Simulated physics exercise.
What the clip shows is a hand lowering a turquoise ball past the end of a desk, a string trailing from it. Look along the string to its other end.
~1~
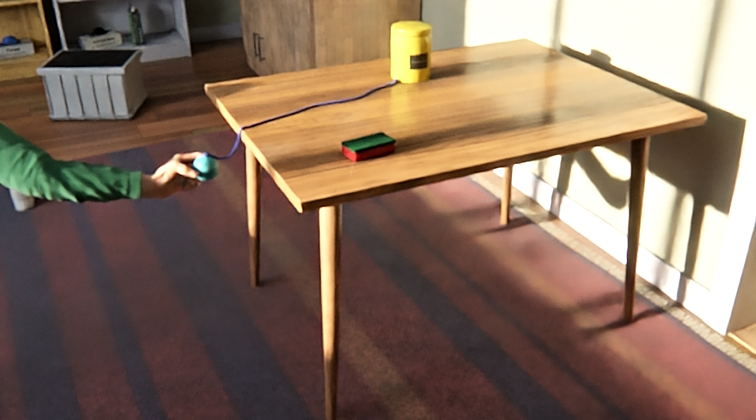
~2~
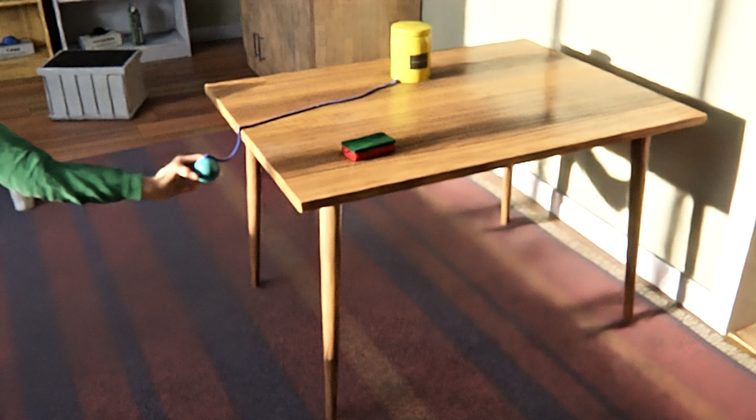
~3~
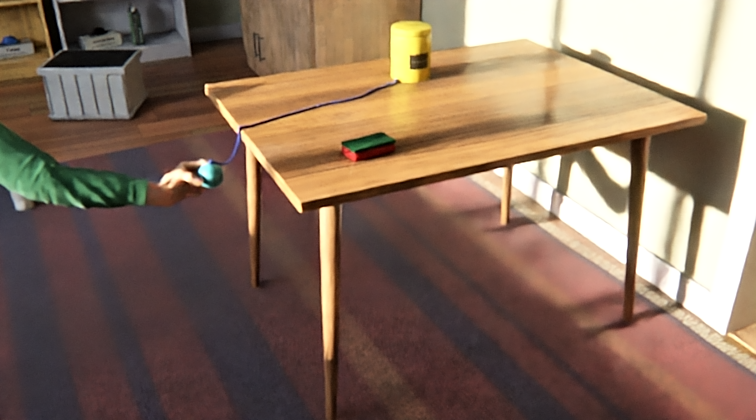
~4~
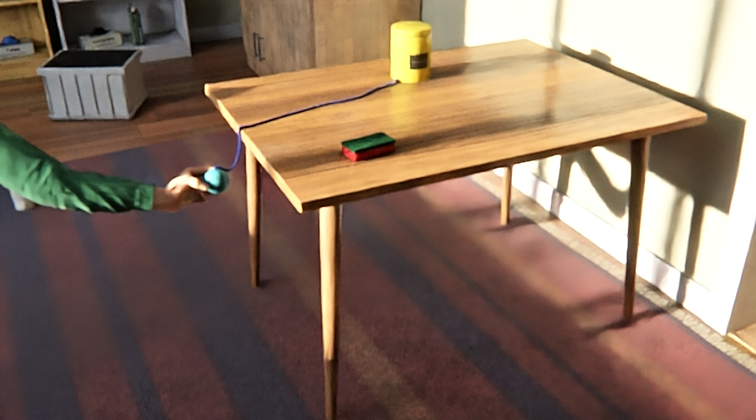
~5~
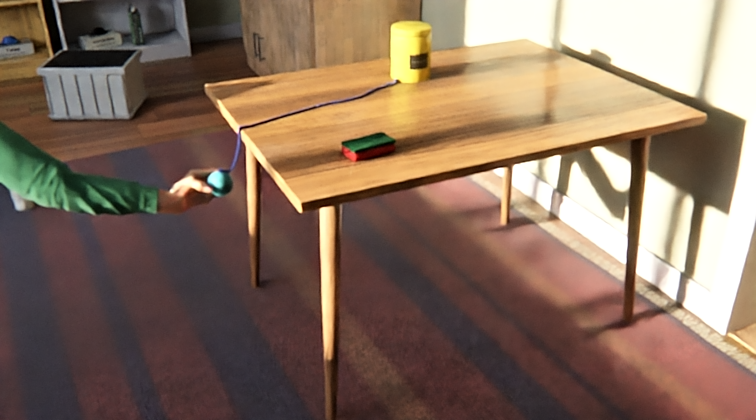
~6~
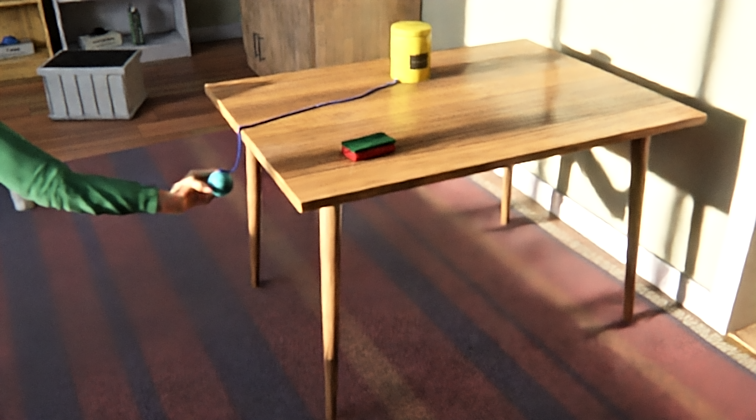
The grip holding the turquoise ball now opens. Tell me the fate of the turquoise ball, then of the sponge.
By the end the turquoise ball has stayed suspended, and the sponge has held its position.
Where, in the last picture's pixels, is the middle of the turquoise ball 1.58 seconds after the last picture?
At that time it is around pixel (247, 196).
Then, 0.66 s after the last picture, ball below the edge near (252, 191); canister unmoved; sponge unmoved.
Then, 1.58 s after the last picture, ball below the edge near (247, 196); canister unmoved; sponge unmoved.
At rest, ball below the edge near (219, 203); canister unmoved; sponge unmoved. The turquoise ball ends up dangling and the sponge keeps its place.
